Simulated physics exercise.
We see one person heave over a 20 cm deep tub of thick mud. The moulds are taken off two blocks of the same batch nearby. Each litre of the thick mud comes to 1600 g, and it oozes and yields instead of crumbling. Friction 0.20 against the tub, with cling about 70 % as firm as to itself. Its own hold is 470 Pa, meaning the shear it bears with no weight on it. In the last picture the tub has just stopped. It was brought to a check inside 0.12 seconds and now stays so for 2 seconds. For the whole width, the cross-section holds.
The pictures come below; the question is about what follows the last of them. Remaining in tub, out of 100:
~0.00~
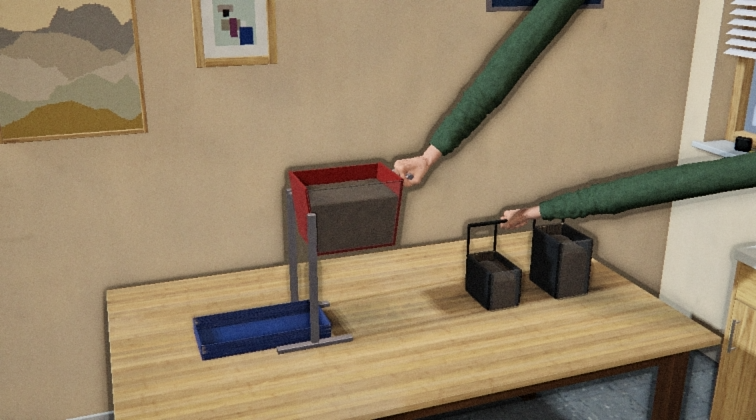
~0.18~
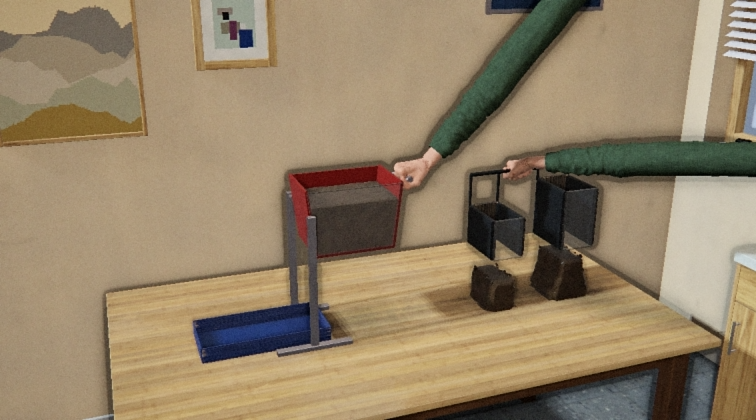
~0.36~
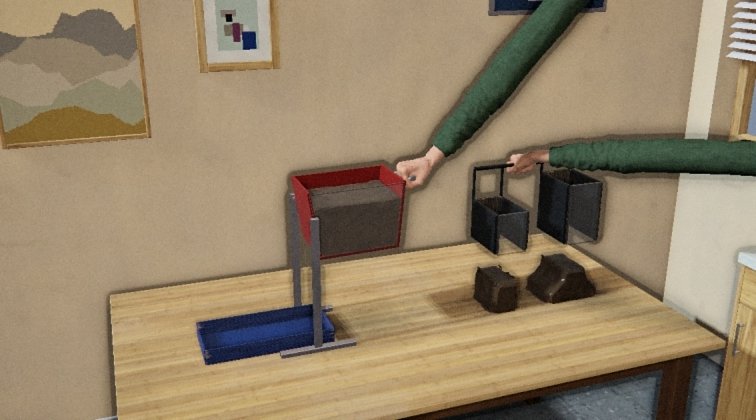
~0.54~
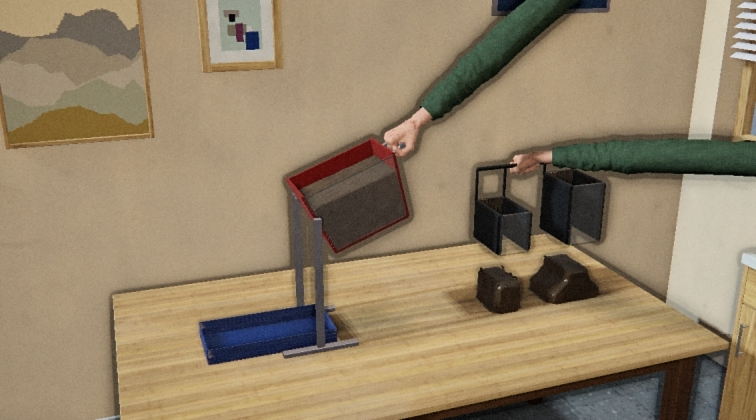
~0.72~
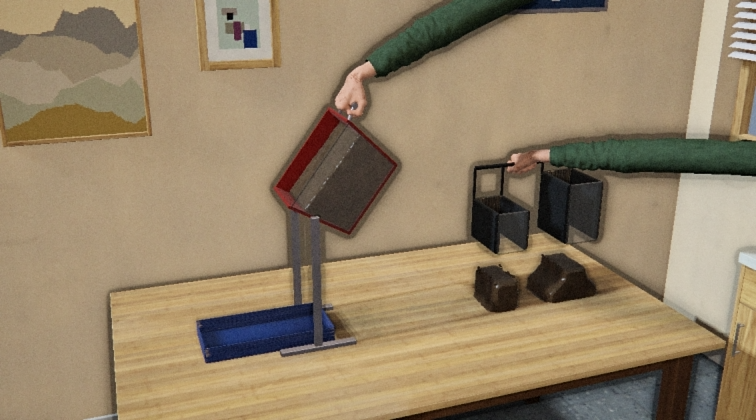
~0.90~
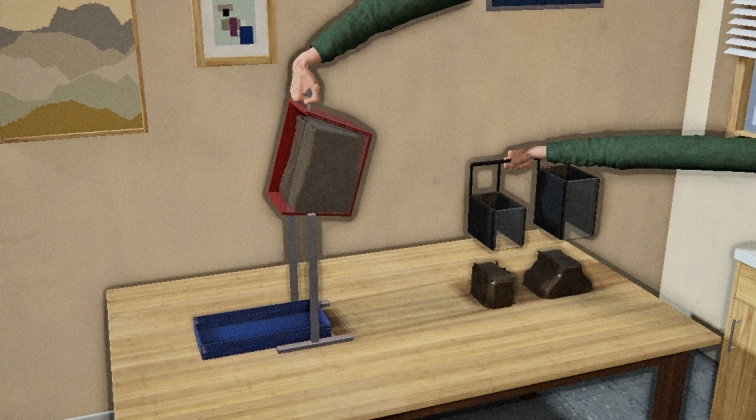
56 out of 100.
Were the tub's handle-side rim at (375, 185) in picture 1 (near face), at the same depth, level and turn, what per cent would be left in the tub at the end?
About 100 per cent.
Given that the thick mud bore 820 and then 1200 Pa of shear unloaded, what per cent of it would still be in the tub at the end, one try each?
In turn about 100 %, 100 %.
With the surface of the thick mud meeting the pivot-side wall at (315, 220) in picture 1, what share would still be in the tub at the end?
In that case, around 90 percent.
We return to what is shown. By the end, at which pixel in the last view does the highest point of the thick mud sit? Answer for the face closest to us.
On the near face, the top ends up close to (338, 173).
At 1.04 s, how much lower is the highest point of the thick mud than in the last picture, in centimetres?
Around 6 cm below its level in the last picture.
After 1.04 s, the tub is at 74 degrees and holds 95 %.
After 1.21 s, the tub is at 74 degrees and holds 69 %.
After 1.38 s, the tub is at 74 degrees and holds 58 %.
After 1.55 s, the tub is at 74 degrees and holds 56 %.
After 2.90 s, the tub is at 74 degrees and holds 56 %.
